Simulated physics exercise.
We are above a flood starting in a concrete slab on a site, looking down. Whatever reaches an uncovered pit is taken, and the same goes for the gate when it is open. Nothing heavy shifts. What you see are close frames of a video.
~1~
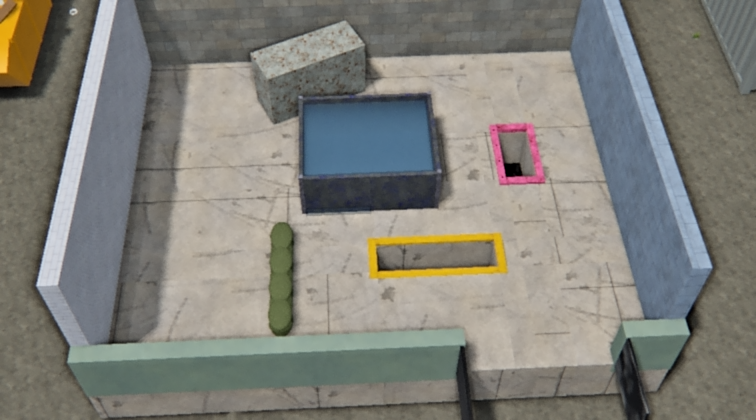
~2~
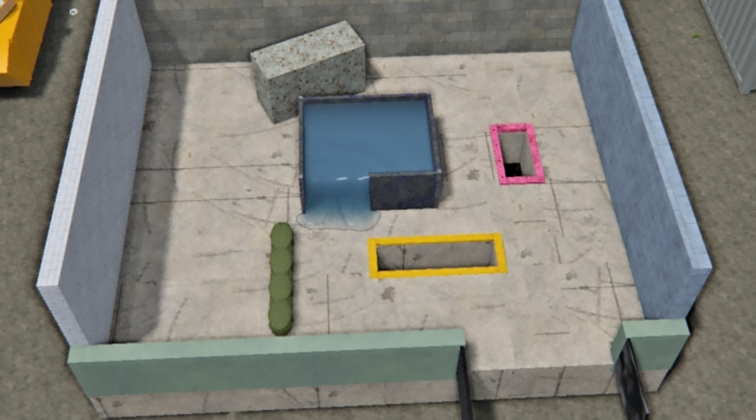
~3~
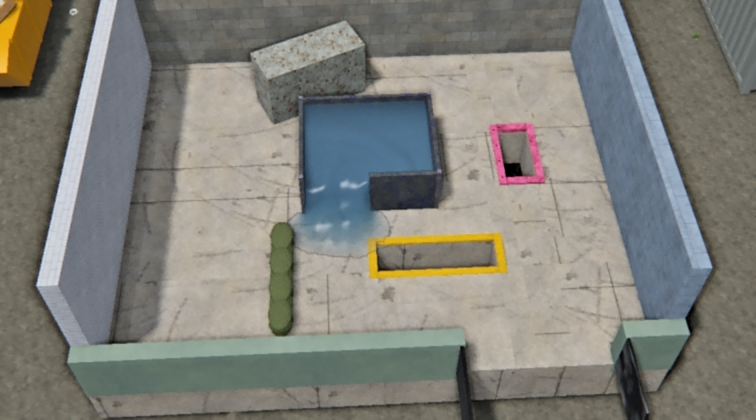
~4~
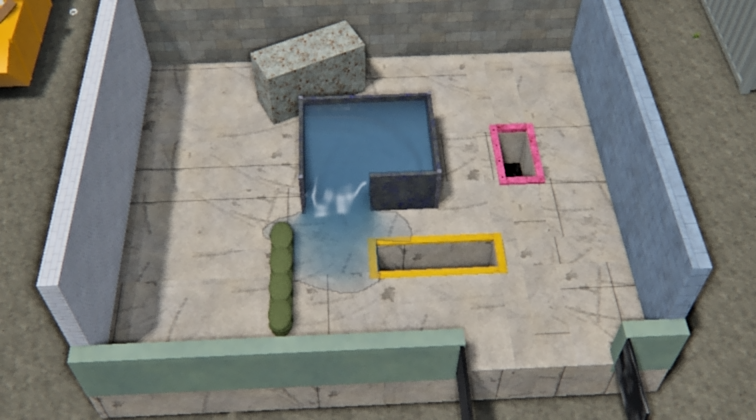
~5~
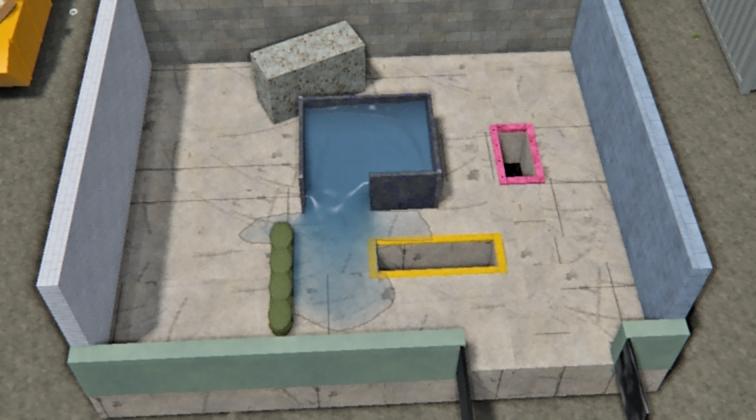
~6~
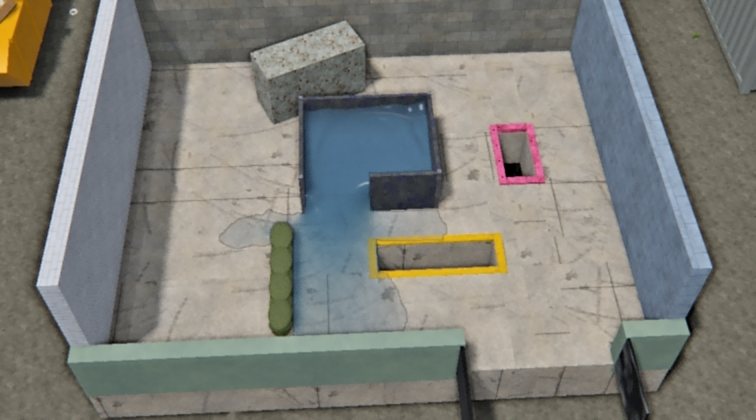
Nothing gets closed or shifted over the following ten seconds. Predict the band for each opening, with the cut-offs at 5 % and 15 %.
One by one: The gate gets a medium chunk - five to fifteen per cent; the pink pit gets a mere sliver - short of five per cent; the yellow pit gets a sizeable chunk - beyond fifteen per cent.
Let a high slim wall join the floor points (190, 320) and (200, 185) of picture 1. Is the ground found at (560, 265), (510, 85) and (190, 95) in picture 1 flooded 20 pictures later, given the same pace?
Going one after another, I'd say reached by the flood, then kept clear of the flood, then kept clear of the flood.
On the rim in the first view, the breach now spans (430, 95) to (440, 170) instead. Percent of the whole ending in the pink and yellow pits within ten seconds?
Pink 40 %, yellow 4 %.
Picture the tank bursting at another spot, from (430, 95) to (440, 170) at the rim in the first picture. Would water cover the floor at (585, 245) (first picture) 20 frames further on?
Check at the given point: Inundated.
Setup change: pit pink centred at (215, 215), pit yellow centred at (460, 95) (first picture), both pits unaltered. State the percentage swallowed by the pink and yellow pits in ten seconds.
Roughly: Pink pit 2 %, yellow pit 6 %.
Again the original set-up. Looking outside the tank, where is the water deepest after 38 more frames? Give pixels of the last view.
My pick is (330, 361).
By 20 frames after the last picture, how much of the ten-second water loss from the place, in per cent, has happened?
Working it through, I arrive at 40 per cent.
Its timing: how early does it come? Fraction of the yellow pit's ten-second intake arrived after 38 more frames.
Around 75 in a hundred.
A moment on, water covers 15 % of the floor; the gate 0 %, the pink pit 0 %, the yellow pit 3 %.
Next, water covers 30 % of the floor; the gate 0 %, the pink pit 0 %, the yellow pit 5 %.
Then, water covers 40 % of the floor; the gate 3 %, the pink pit 0 %, the yellow pit 8 %.
Later, water covers 70 % of the floor; the gate 6 %, the pink pit 0 %, the yellow pit 13 %.
In the end, water covers 90 % of the floor; the gate 10 %, the pink pit 1 %, the yellow pit 17 %.
